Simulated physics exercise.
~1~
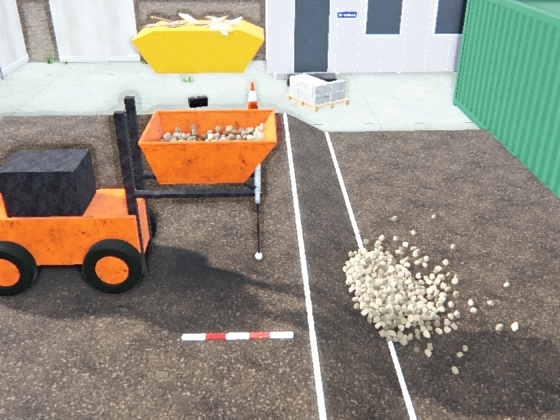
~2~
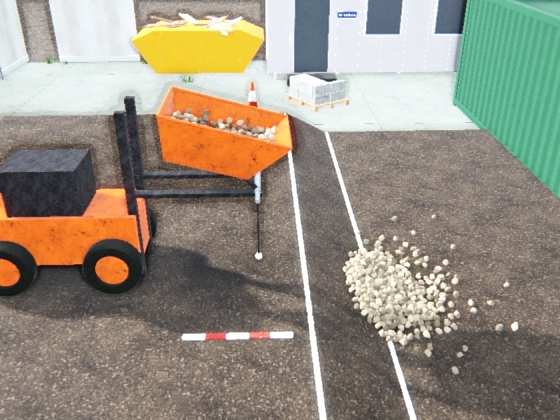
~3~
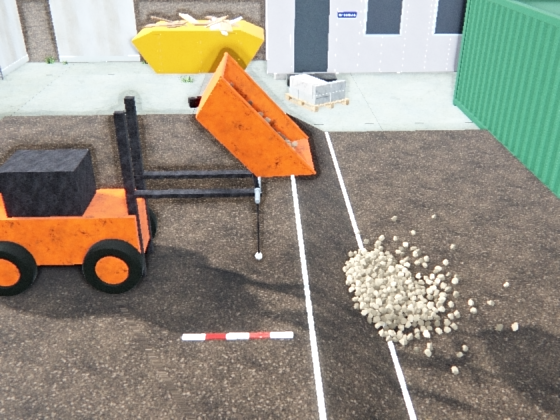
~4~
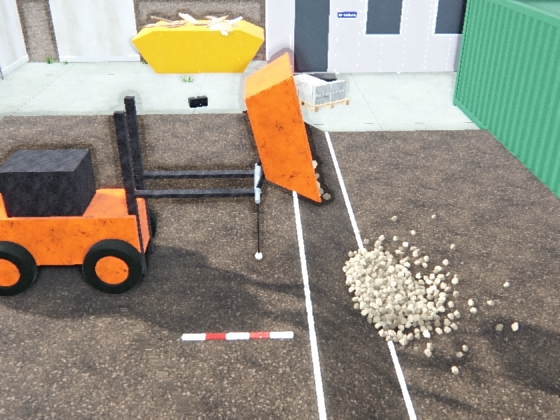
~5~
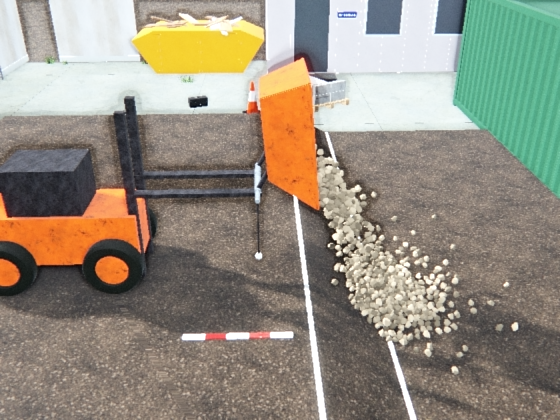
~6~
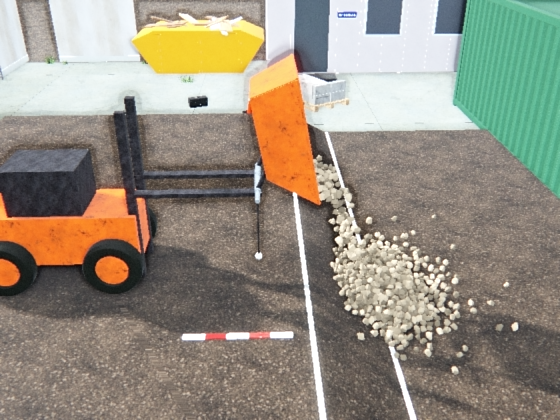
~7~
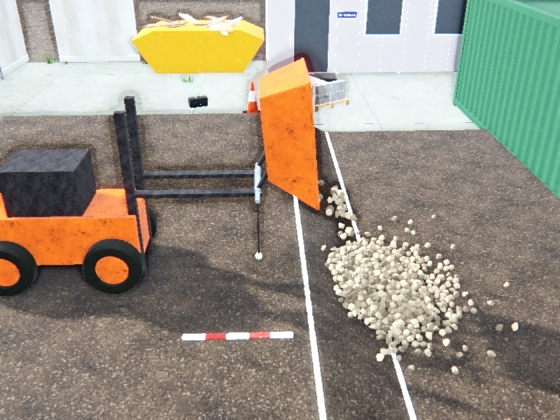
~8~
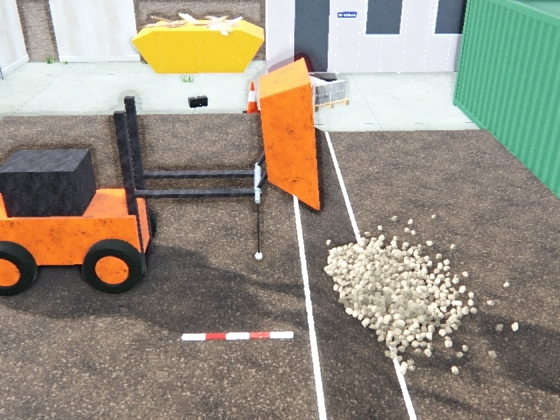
In a paved yard, an orange forklift-like vehicle holds an orange skip of pale stones, tipping it steeply to the right until they pour beside an earlier heap; the skip jerks back and forward, emptying out, and the stones settle in one larger, spread pile.
